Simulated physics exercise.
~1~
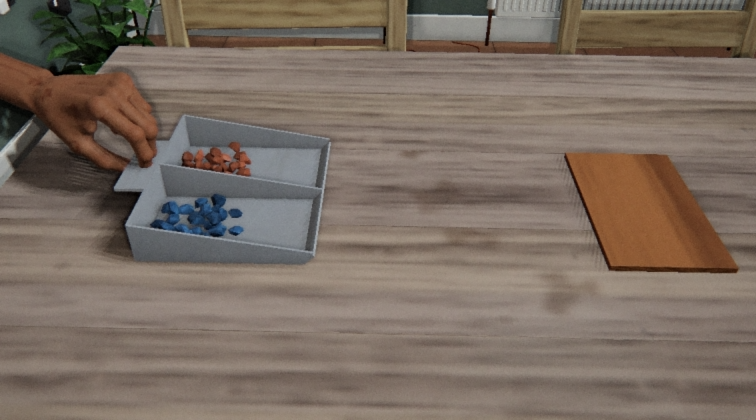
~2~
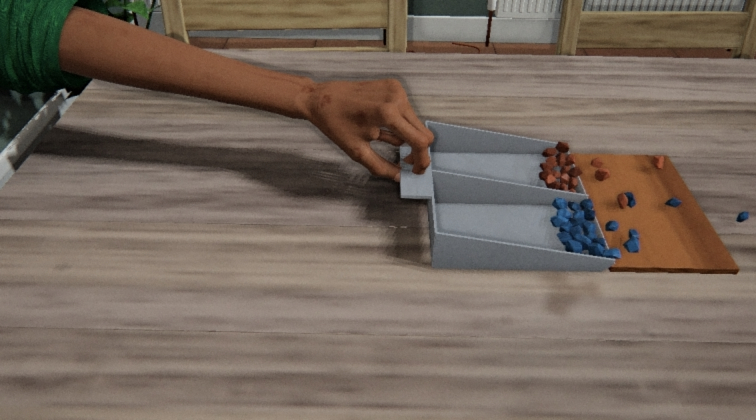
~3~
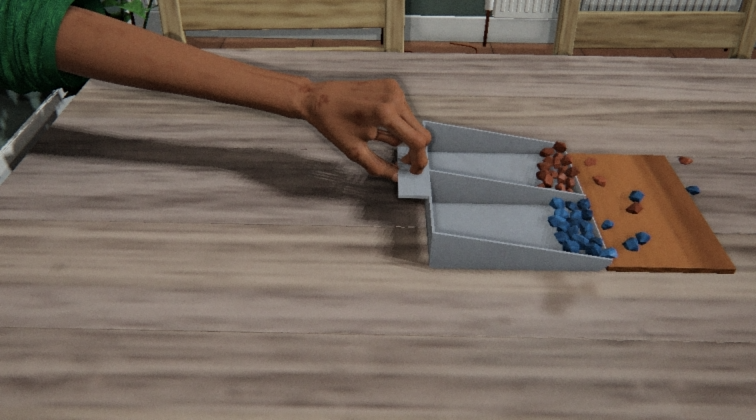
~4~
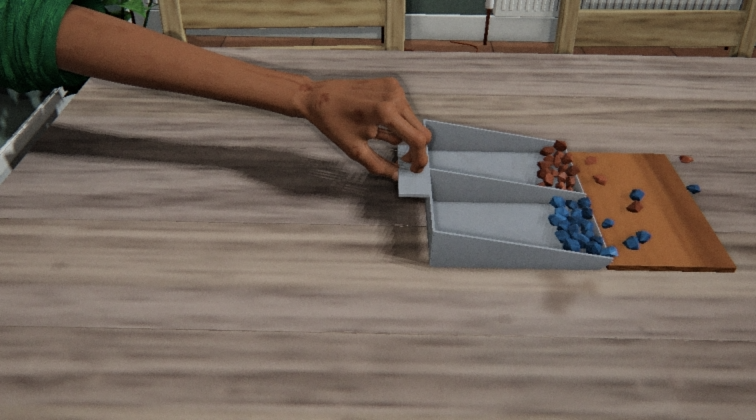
Grey divided tray sliding right in a hand's grip, stopping at a wooden board and spilling some red and blue pieces.
